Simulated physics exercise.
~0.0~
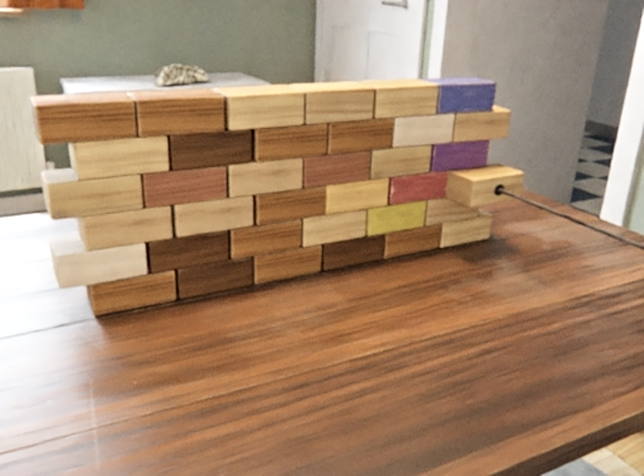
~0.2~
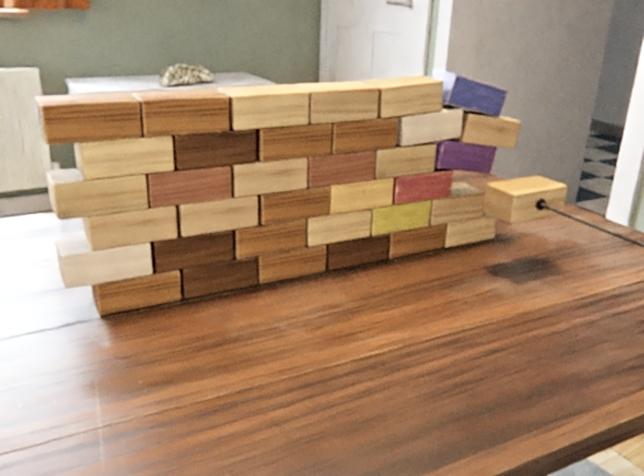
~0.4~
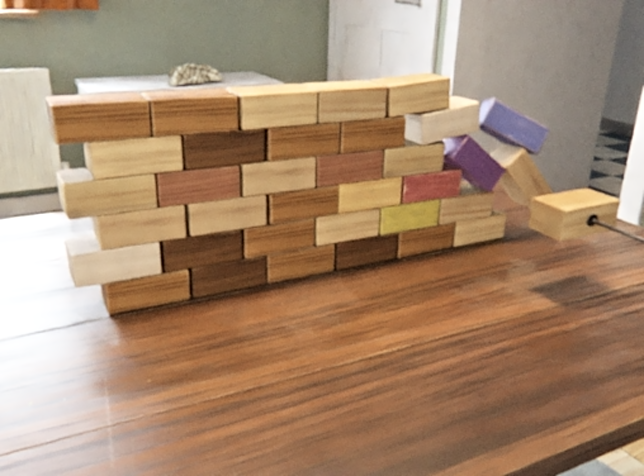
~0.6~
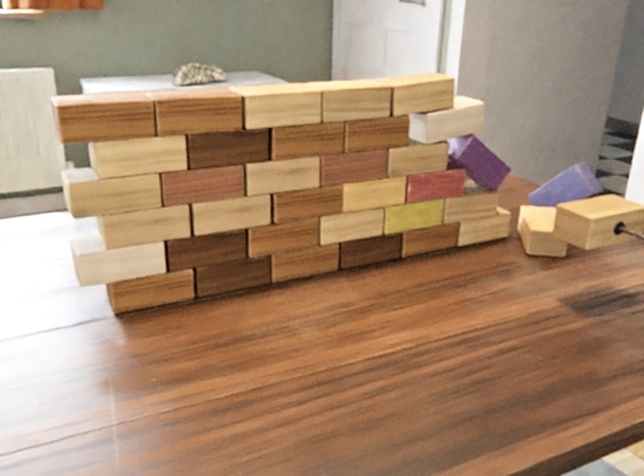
On a wooden tabletop in a room, a wall of loose toy blocks stands in six staggered rows, mostly brown and pale, with a few coloured ones. A thin dark rod at the right draws a pale block out of the right end. As it comes clear, the blue block at the top corner tilts and the blocks below it begin to shift. The blue block and a light brown one tumble down to the right, while the purple block tips steeply. Finally the blue block rests low behind the pulled block, the purple one leans at the broken edge, and the rest stands.
